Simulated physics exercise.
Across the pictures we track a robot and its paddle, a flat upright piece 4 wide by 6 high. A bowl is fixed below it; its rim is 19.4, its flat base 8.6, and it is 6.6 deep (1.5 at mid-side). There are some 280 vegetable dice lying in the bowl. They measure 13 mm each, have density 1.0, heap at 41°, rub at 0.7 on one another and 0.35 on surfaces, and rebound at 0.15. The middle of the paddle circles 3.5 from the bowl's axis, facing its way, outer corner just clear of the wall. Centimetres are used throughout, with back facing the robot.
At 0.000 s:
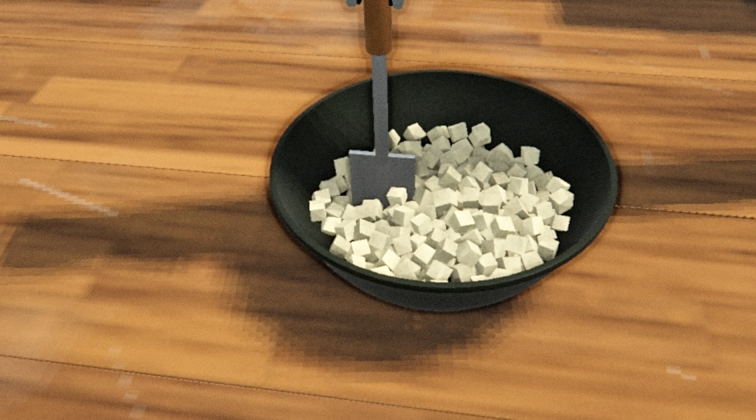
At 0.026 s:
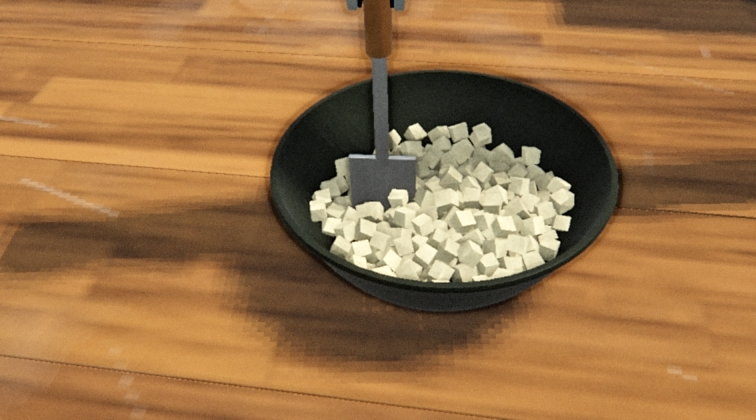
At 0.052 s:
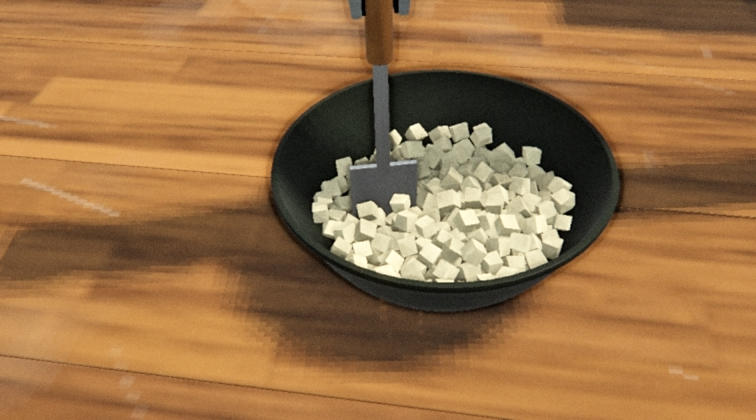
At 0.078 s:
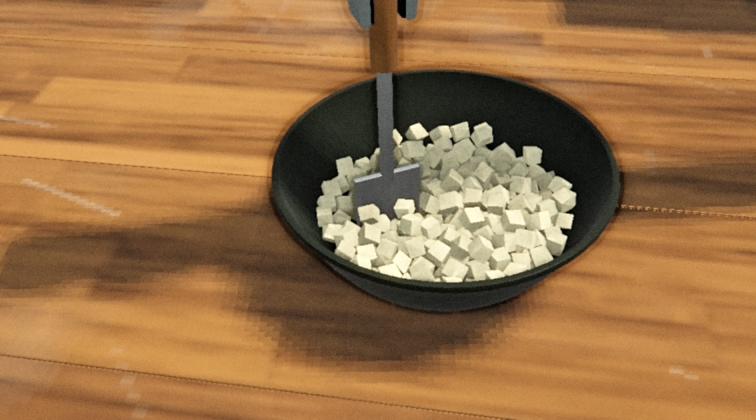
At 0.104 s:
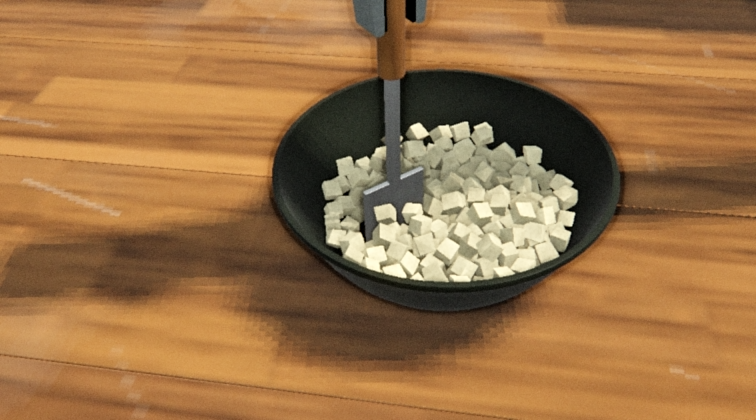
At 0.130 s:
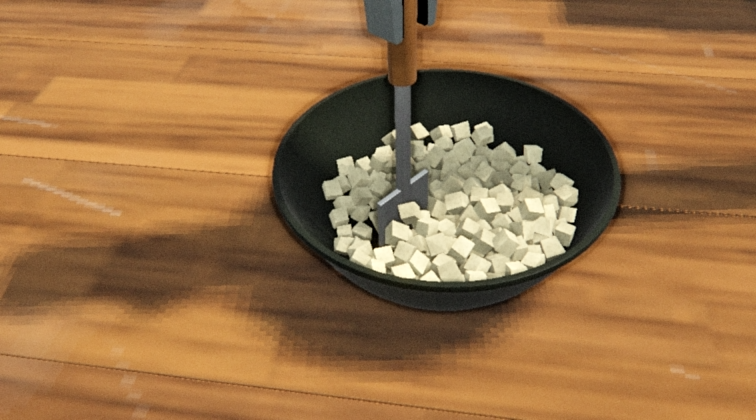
The clip opens on a dark bowl of pale cubes on a wooden surface, a flat metal paddle with a brown handle standing in its left side. Held by a gripper at the top edge, the paddle gradually turns and shifts slightly right and toward the viewer, nudging nearby cubes.
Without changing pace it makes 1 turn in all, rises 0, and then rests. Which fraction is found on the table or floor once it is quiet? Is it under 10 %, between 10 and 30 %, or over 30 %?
Under 10 %.
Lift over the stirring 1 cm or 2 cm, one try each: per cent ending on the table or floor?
Near 5 in a hundred, then near 5 in a hundred.
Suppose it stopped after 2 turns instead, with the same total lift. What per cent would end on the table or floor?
Then roughly 20 percent.
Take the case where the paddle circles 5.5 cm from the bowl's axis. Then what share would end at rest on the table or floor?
Then about 15 per cent.
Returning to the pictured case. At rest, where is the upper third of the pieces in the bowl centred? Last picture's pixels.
It is centred near (344, 210).
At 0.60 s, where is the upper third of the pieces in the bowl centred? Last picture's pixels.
The centre is roughly (373, 121).
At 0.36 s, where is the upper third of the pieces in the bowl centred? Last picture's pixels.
I'd put it at around (535, 147).
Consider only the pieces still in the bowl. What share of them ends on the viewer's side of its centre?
It comes to near 65 percent.
By 0.36 s, 173° round, highest piece 8 above the table; 283 in the bowl, 1 in flight or on the tool.
By 0.60 s, 291° round, highest piece 10 above the table; 272 in the bowl, 6 on the table or floor, 6 in flight or on the tool.
By 0.91 s, 0° round, highest piece 8 above the table; 265 in the bowl, 19 on the table or floor.
By 1.61 s, 0° round, highest piece 8 above the table; 265 in the bowl, 19 on the table or floor.
Final count, 265 in the bowl, 19 on the table or floor. That is 7 % on the table or floor.
